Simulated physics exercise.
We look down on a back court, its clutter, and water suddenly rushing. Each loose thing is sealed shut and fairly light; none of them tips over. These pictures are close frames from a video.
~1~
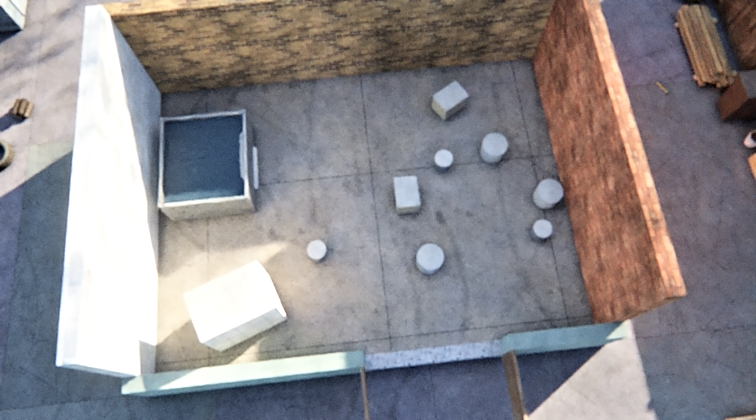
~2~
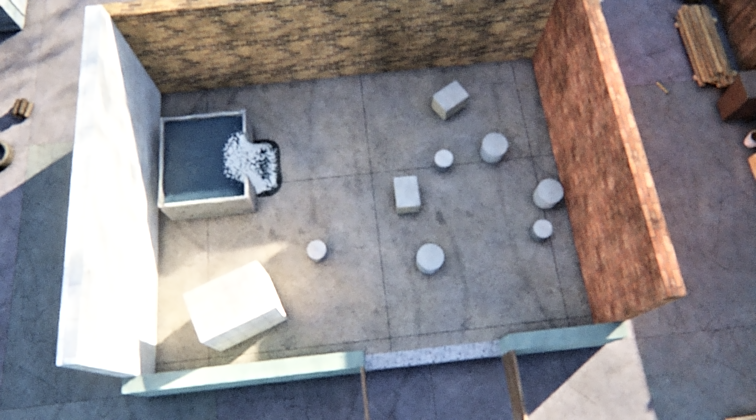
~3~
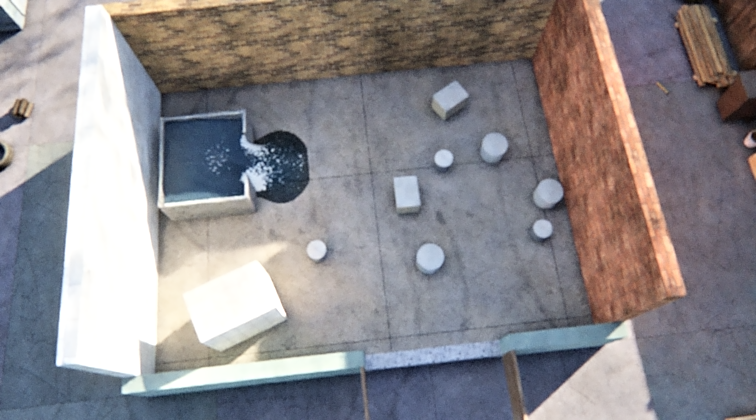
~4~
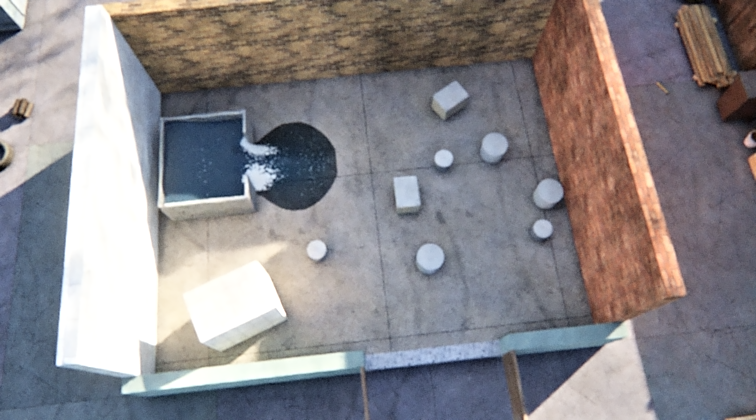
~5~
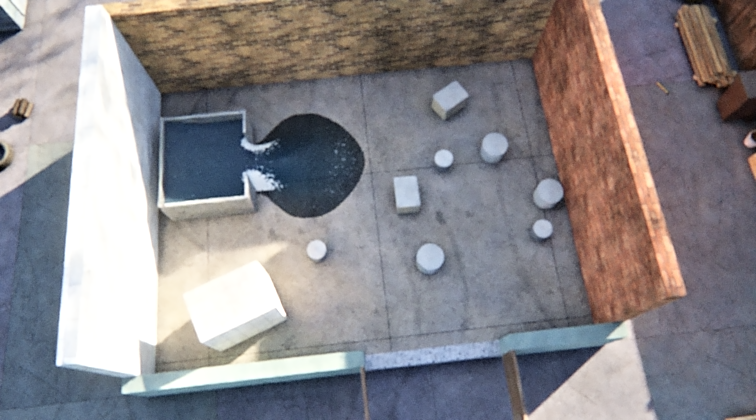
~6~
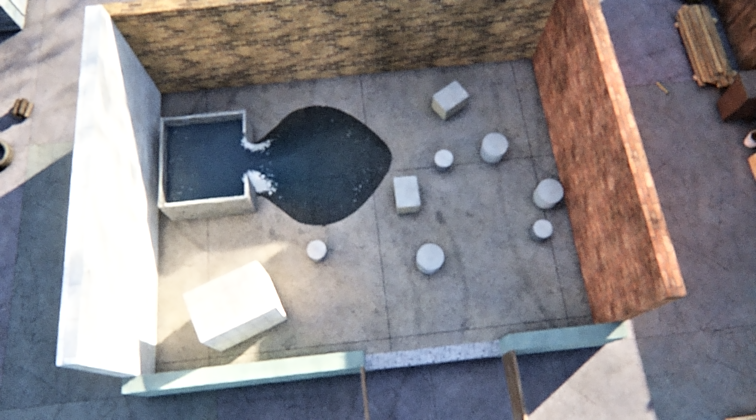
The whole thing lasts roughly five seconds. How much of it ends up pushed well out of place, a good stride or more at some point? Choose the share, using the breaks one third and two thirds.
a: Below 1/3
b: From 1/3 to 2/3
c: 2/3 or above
(c) 2/3 or above.
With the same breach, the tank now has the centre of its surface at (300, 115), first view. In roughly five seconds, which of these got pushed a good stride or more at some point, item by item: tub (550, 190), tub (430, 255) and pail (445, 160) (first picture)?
Lab note - in sequence: Displaced that much; less than that; displaced that much.
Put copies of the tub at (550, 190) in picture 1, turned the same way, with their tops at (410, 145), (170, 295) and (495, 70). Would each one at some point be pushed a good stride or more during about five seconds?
Going by the order given: Travels that far, stays in place, travels that far.
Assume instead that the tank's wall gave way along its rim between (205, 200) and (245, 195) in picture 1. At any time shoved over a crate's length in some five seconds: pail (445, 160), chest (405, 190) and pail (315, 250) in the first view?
The first: Never got that far; the second: Never got that far; the third: Got that far.
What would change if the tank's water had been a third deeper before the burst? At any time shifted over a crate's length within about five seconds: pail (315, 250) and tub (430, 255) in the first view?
First: Shy of that; second: At least that much.
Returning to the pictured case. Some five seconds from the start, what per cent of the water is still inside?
Estimate: About 98 %.
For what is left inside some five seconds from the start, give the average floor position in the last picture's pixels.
Close to (496, 264).
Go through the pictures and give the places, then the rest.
In the first picture, a chest at (451, 95), on the bottom; a pail at (543, 228) rests on the ground; 0 of 8 have shifted.
In the second picture, a chest at (451, 95), on the bottom; a pail at (543, 228), on the bottom; 0 of 8 have shifted.
In the third picture, a chest at (451, 95) rests on the ground; a pail at (543, 228), on the bottom; 0 of 8 have shifted.
In the fourth picture, a chest at (451, 95), on the bottom; a pail at (543, 228) rests on the ground; 0 of 8 have shifted.
In the fifth picture, a chest at (451, 95) rests on the ground; a pail at (543, 228), on the bottom; 0 of 8 have shifted.
In the sixth picture, a chest at (451, 95), on the bottom; a pail at (543, 228) rests on the ground; 0 of 8 have shifted.
A moment on, 0 of 8 are well off their spots; 0 afloat.
Next, 4 of 8 are well off their spots; 1 afloat.
Later, 7 of 8 are well off their spots; 6 afloat.
In the end, 7 of 8 are well off their spots, and 7 have been at some point; 7 afloat.
